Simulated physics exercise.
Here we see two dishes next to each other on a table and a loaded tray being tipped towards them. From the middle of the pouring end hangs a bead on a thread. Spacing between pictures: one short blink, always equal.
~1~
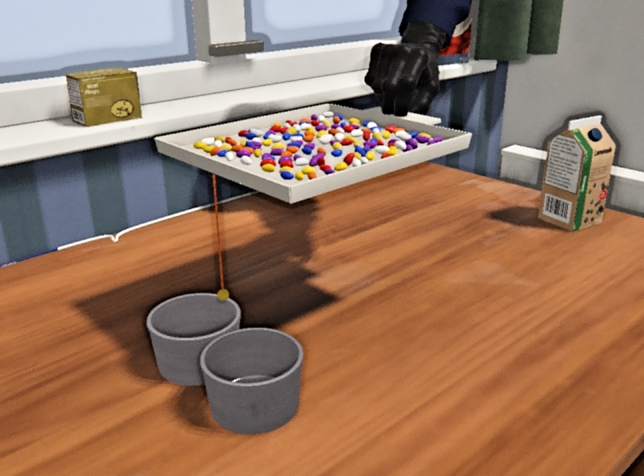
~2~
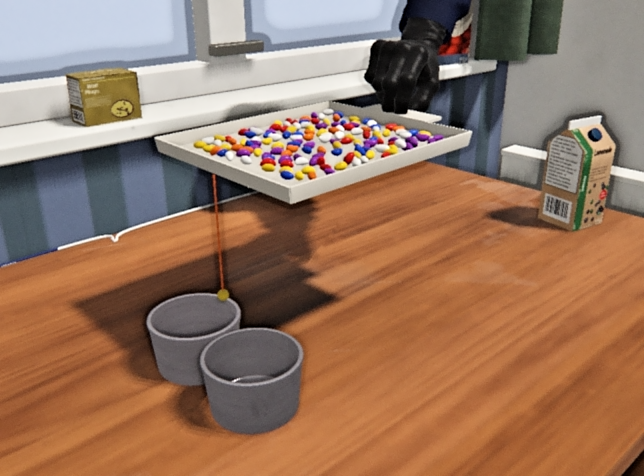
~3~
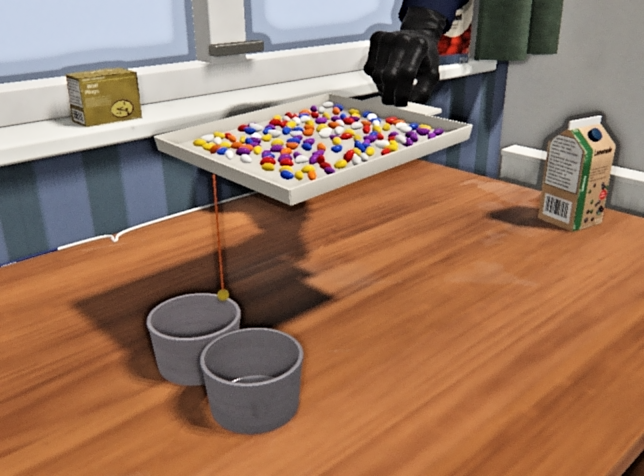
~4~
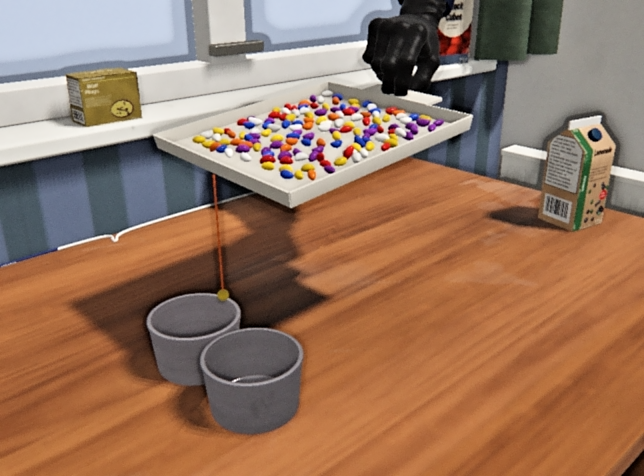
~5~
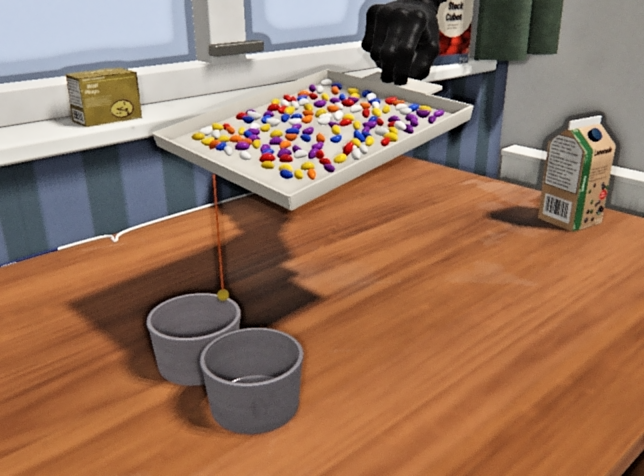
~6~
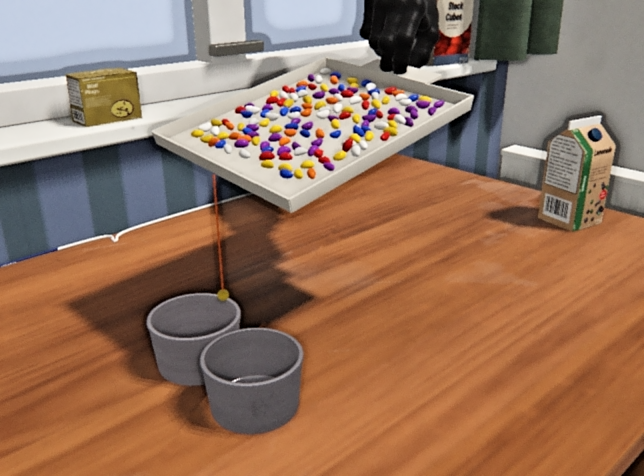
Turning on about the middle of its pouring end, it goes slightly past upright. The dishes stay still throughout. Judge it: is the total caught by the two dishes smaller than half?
No.
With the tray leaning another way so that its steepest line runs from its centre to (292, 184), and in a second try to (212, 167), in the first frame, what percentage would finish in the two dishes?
Roughly 50 per cent, and 30 per cent.
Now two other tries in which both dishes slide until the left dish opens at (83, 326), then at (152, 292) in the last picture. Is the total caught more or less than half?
Catch, run one: Below the halfway mark; run two: Below the halfway mark.
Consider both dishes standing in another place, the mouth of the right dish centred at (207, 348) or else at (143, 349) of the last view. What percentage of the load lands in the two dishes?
The first try gives 40 per cent, the second 20 per cent.
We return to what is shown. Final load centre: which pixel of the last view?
Roughly at pixel (253, 396).
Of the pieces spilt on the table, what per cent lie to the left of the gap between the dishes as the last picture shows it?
Share on the left: Near 60 %.
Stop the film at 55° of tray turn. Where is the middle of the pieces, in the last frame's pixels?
Somewhere about pixel (270, 141).
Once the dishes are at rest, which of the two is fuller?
Observation: The greater share ends in the dish at the right.
Shortly afterwards, tray tipped steeply; the whole lot on the tray.
Next, tray tipped right over; all but a few on the tray; only a few in the right dish; only a few in the left dish; only a few outside both; only a few in the air.
Some moments later, tray tipped past a quarter turn; near two thirds in the right dish; a little in the left dish; near a quarter outside both.
In the end, tray tipped past a quarter turn; near two thirds in the right dish; a little in the left dish; near a quarter outside both.
